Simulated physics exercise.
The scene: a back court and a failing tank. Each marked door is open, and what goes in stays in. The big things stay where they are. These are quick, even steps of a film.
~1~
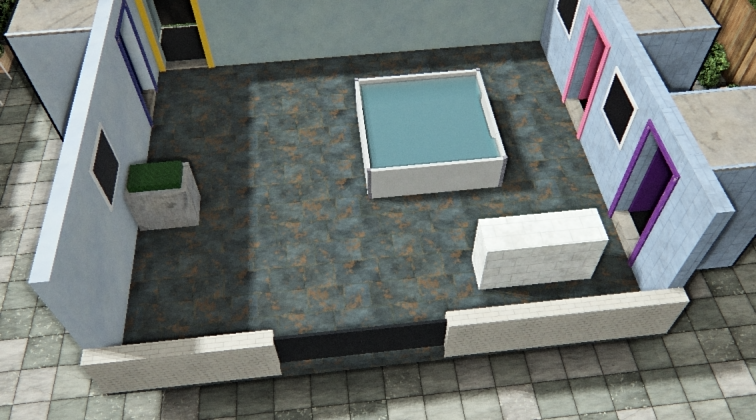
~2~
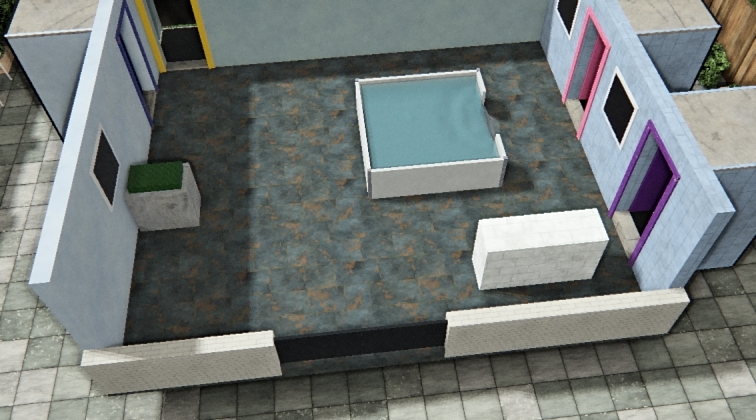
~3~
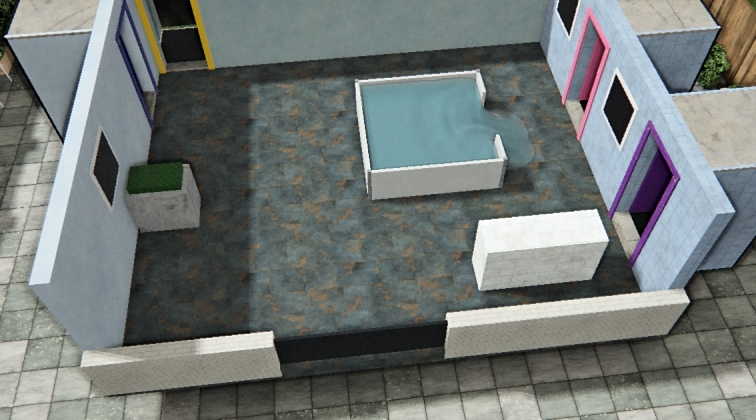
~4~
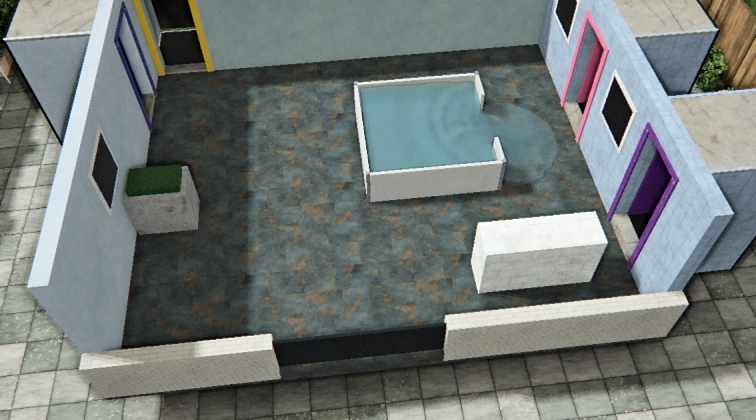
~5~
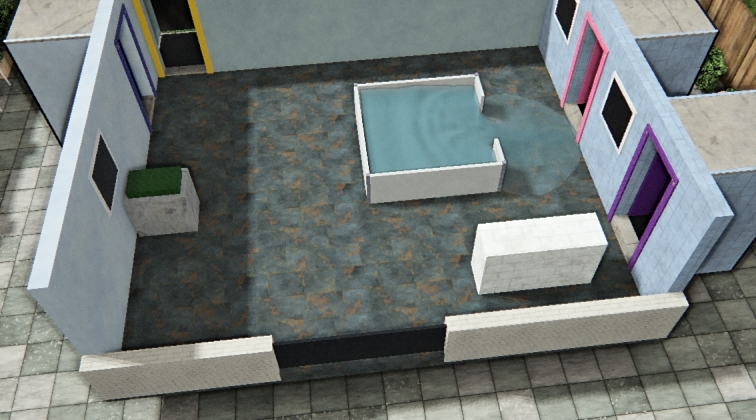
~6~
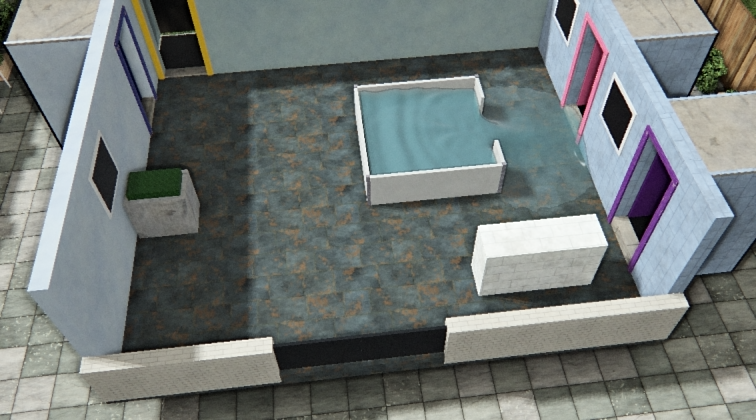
Water pouring through a gap in the right side of a white-walled tank, spreading across a dark courtyard floor toward the pink-framed doorway.
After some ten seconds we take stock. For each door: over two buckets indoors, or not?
In the end: The pink door lets in a lot; the purple door admits no more than that; the blue door admits no more than that; the yellow door admits no more than that.
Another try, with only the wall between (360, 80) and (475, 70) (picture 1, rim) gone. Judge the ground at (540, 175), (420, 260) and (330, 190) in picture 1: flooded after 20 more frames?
As listed: Covered, no water, not flooded.
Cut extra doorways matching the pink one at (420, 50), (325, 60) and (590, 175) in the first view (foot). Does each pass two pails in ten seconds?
In that order: Keeps below it, takes less, goes over.
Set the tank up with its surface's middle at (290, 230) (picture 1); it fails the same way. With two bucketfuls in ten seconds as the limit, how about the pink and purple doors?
Then: Pink is under; purple floods.
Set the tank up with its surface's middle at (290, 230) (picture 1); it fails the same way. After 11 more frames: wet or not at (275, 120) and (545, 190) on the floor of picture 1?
In turn: Free of water, flooded.
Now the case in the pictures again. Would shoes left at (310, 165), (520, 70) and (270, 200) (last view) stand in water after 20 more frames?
One after the other: Clear, awash, dry.
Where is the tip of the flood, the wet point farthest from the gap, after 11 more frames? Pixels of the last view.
At about (645, 320).
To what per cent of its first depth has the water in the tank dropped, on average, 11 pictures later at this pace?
About 62 per cent.
A moment on, water covers 10 % of the floor; the pink door far over two buckets in, the purple door wet at the sill, nothing in, the blue door not reached, the yellow door not reached.
Next, water covers 15 % of the floor; the pink door far over two buckets in, the purple door wet at the sill, nothing in, the blue door not reached, the yellow door not reached.
Then, water covers 30 % of the floor; the pink door far over two buckets in, the purple door wet at the sill, nothing in, the blue door not reached, the yellow door not reached.
Later, water covers 70 % of the floor; the pink door far over two buckets in, the purple door wet at the sill, nothing in, the blue door not reached, the yellow door not reached.
In the end, water covers 95 % of the floor; the pink door far over two buckets in, the purple door wet at the sill, nothing in, the blue door wet at the sill, nothing in, the yellow door under two buckets in.
